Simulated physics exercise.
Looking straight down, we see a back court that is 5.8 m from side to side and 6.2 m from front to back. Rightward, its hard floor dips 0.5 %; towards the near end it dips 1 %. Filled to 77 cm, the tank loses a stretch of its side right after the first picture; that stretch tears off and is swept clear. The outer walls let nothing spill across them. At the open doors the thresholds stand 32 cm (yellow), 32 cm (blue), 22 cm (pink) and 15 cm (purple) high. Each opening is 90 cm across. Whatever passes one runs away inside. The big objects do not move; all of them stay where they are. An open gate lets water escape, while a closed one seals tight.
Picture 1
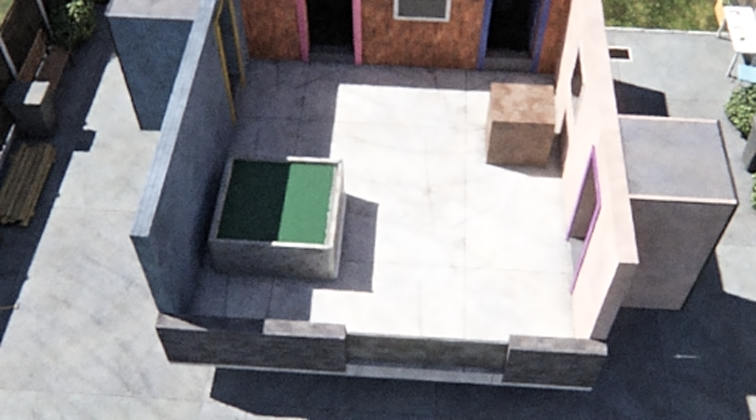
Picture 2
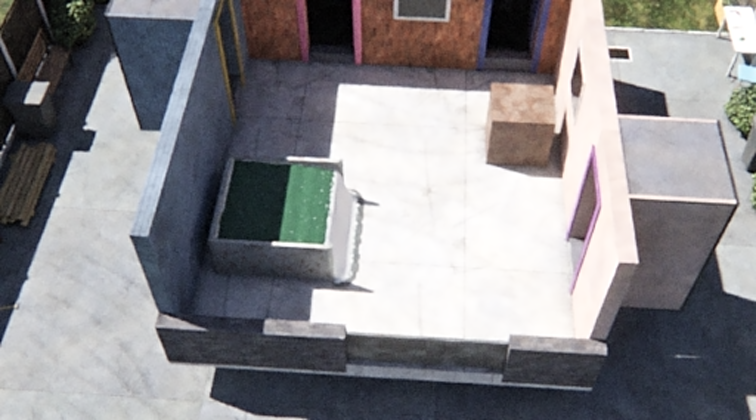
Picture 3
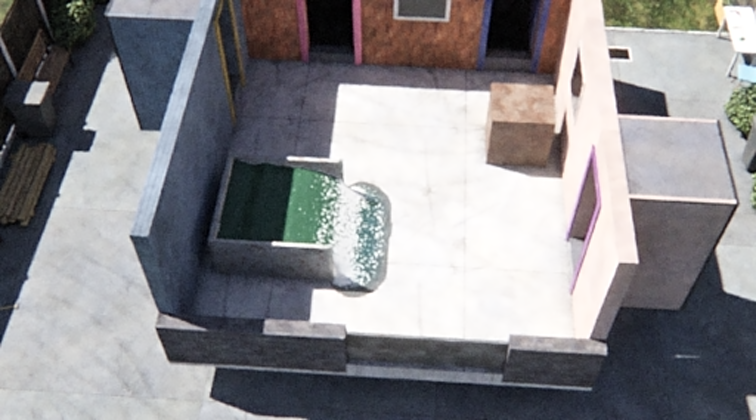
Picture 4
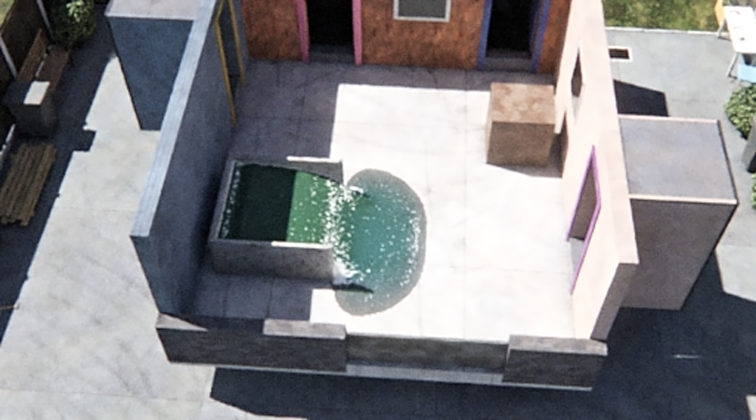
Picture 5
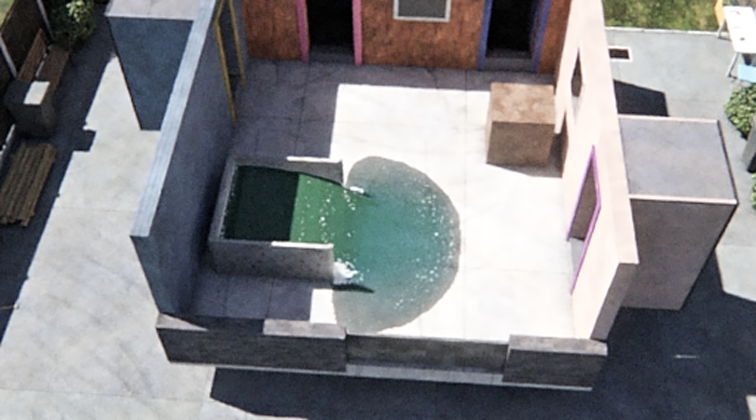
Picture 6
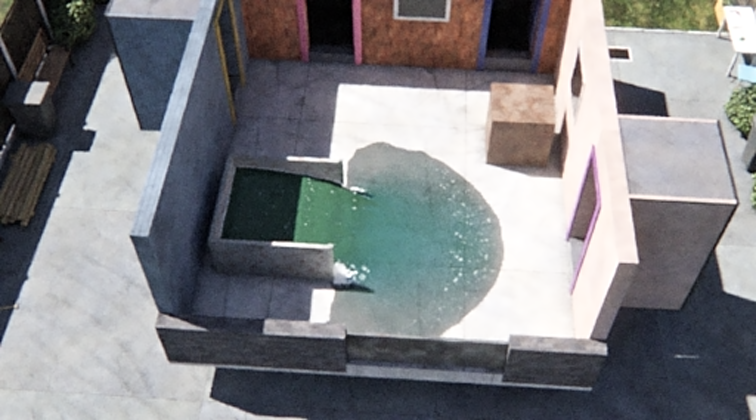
Green water pours from the tank's open right side and spreads across the pale floor.
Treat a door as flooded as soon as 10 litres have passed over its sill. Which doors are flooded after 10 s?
Yellow door: The total remains smaller than the cap; blue door: The total remains smaller than the cap; pink door: The total remains smaller than the cap; purple door: The total grows larger than the cap.
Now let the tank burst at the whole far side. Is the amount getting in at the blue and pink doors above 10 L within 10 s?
Versus the limit - blue: Within, pink: Exceeded.
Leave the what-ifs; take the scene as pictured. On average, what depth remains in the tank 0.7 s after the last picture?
Some 32 cm on average.
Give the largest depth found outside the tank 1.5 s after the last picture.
Around 42 centimetres.
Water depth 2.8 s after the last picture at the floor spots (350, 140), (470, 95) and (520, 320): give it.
Spot one 0 cm, spot two 3 cm, spot three 17 cm.
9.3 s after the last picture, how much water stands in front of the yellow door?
The depth there is around 7.5 cm.
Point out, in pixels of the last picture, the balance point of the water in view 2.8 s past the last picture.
Roughly (463, 232) in the last picture.
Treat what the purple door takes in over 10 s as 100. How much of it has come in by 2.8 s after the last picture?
90 per cent, roughly.
Then, 0.7 s after the last picture water covers 45 % of the floor and is deepest (32 cm) near (563, 235); yellow door not reached, blue door not reached, pink door not reached, purple door 26 cm at the sill, 29 L in.
Then, 1.5 s after the last picture water covers 50 % of the floor and is deepest (42 cm) near (572, 353); yellow door not reached, blue door not reached, pink door not reached, purple door 32 cm at the sill, 111 L in.
Then, 2.8 s after the last picture water covers 55 % of the floor and is deepest (23 cm) near (519, 242); yellow door not reached, blue door 14 cm at the sill, 0 L in, pink door not reached, purple door 23 cm at the sill, 180 L in.
Then, 5.3 s after the last picture water covers 80 % of the floor and is deepest (13 cm) near (573, 364); yellow door not reached, blue door 7 cm at the sill, 0 L in, pink door 3 cm at the sill, 0 L in, purple door 10 cm at the sill, 197 L in.
Then, 9.3 s after the last picture water covers 100 % of the floor and is deepest (12 cm) near (305, 347); yellow door 7 cm at the sill, 0 L in, blue door 3 cm at the sill, 0 L in, pink door 4 cm at the sill, 0 L in, purple door 7 cm at the sill, 197 L in.
